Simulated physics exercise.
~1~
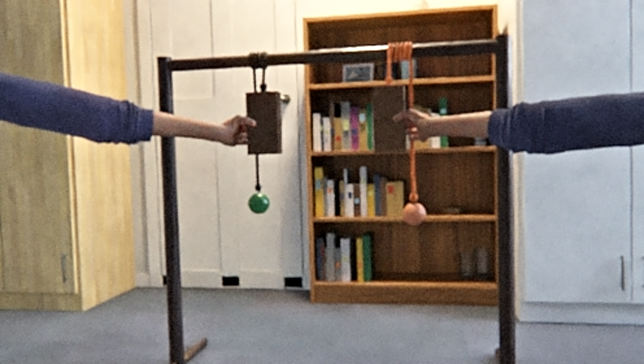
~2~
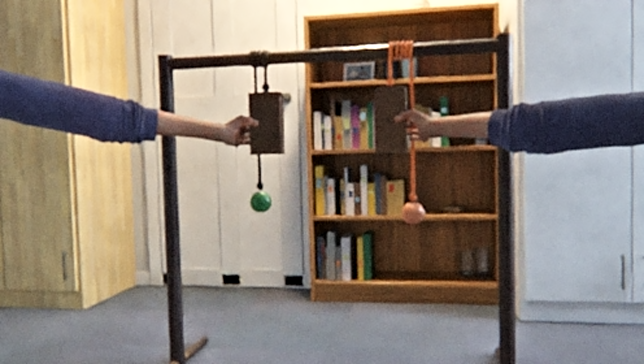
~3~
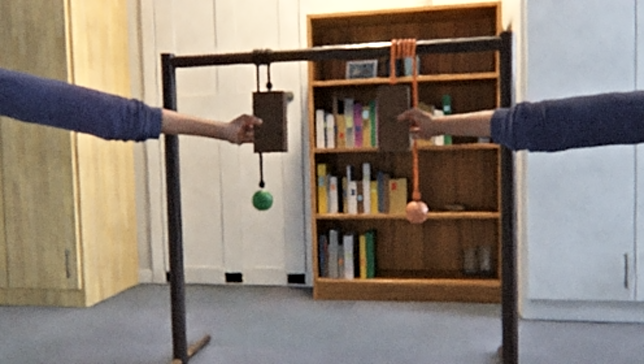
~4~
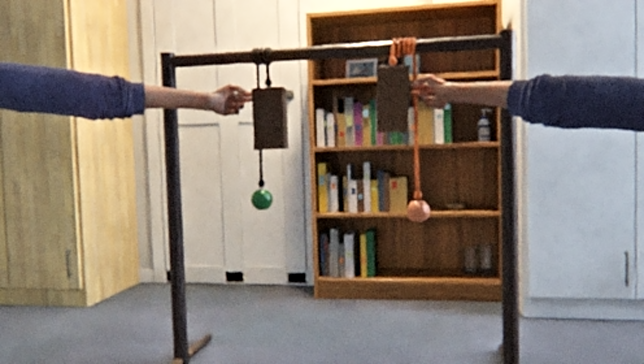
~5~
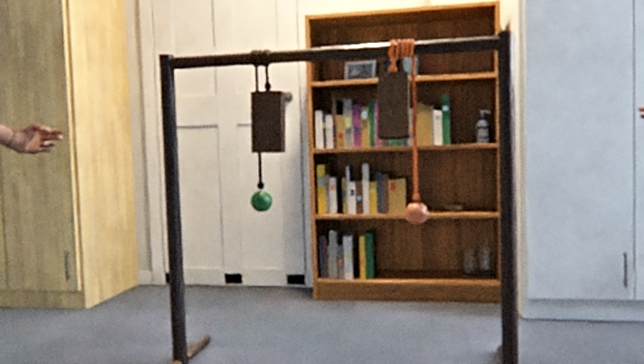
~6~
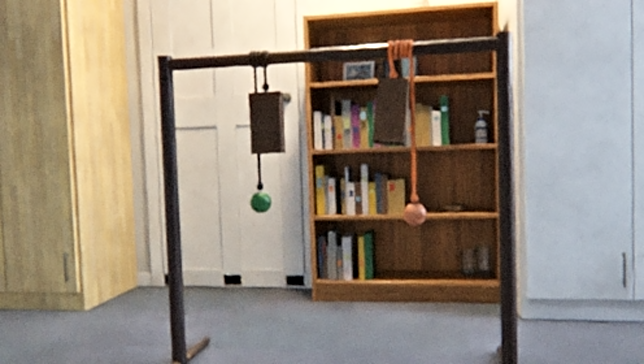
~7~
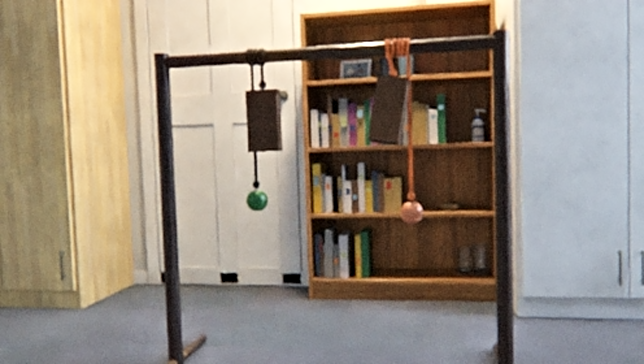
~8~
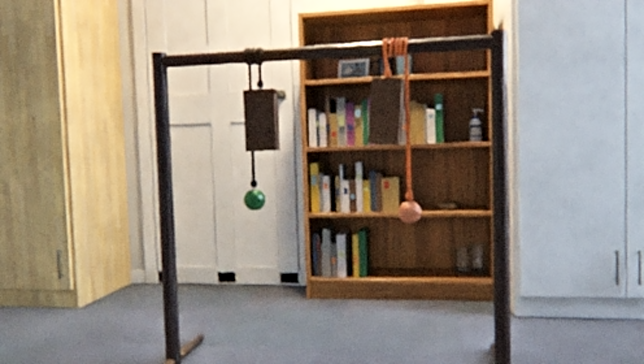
Two hands let go of two bricks hung from a rail, and both stay hanging.
